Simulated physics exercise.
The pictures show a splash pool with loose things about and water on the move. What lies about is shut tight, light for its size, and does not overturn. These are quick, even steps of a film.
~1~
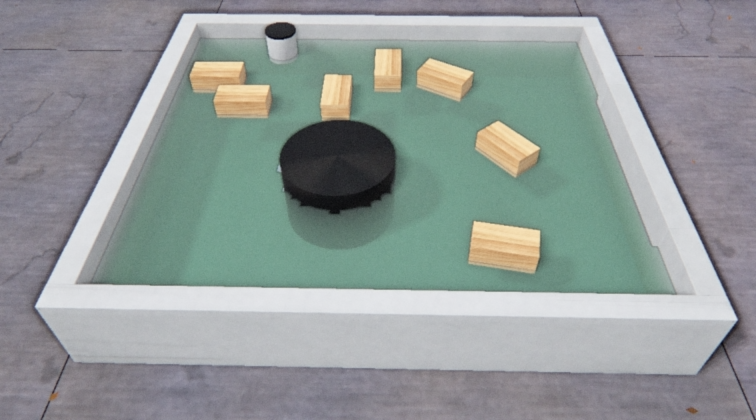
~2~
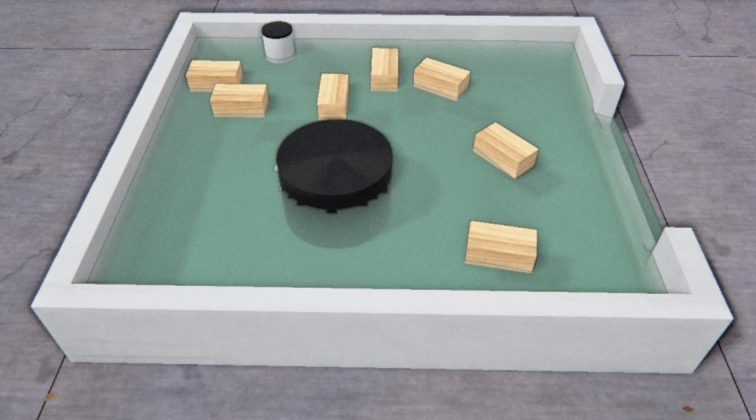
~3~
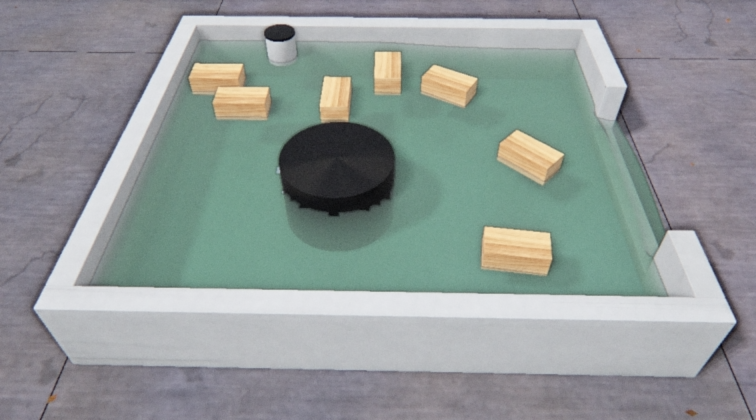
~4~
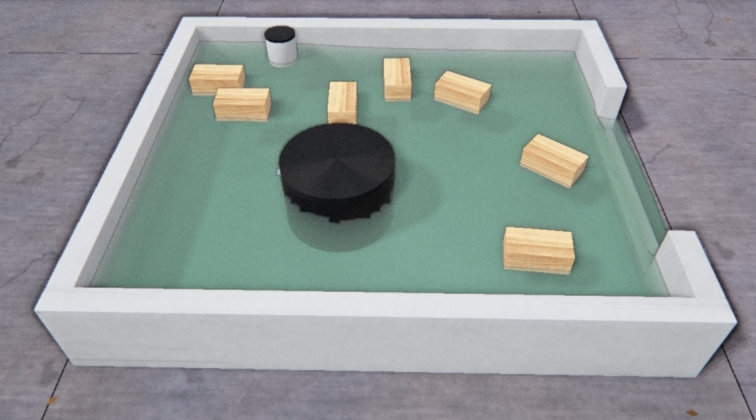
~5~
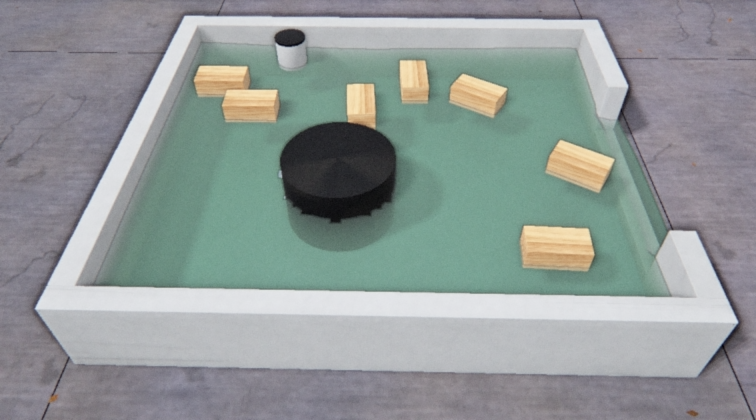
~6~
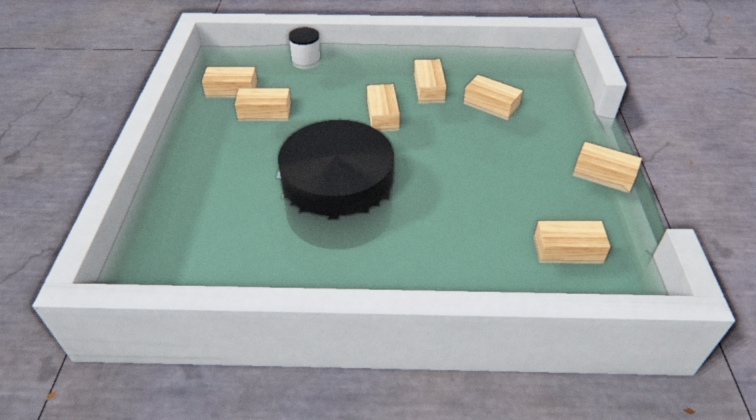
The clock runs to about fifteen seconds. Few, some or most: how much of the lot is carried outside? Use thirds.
That comes to one to two thirds.
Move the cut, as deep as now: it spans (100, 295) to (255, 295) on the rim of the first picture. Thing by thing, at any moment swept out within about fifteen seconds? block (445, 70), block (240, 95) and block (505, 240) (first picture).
As listed: No, yes, through.
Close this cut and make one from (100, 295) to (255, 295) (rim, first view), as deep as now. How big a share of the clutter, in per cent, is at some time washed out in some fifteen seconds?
Close to 50 %.
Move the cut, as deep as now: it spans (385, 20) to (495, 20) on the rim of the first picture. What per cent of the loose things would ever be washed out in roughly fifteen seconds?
Near 90 in a hundred.
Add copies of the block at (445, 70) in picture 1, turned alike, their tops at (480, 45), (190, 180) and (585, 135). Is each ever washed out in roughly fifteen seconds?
In turn: Through, still in, gone.
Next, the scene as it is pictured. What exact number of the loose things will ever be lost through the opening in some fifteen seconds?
The number is 5.
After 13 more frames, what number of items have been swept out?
It comes to 3.
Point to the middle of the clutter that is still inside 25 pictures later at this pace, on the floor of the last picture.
Near (364, 115).
A moment on, 1 of 8 are out; 7 afloat.
Next, 3 of 8 are out; 5 afloat.
Later, 5 of 8 are out; 3 afloat.
In the end, 5 of 8 are out; 3 afloat.
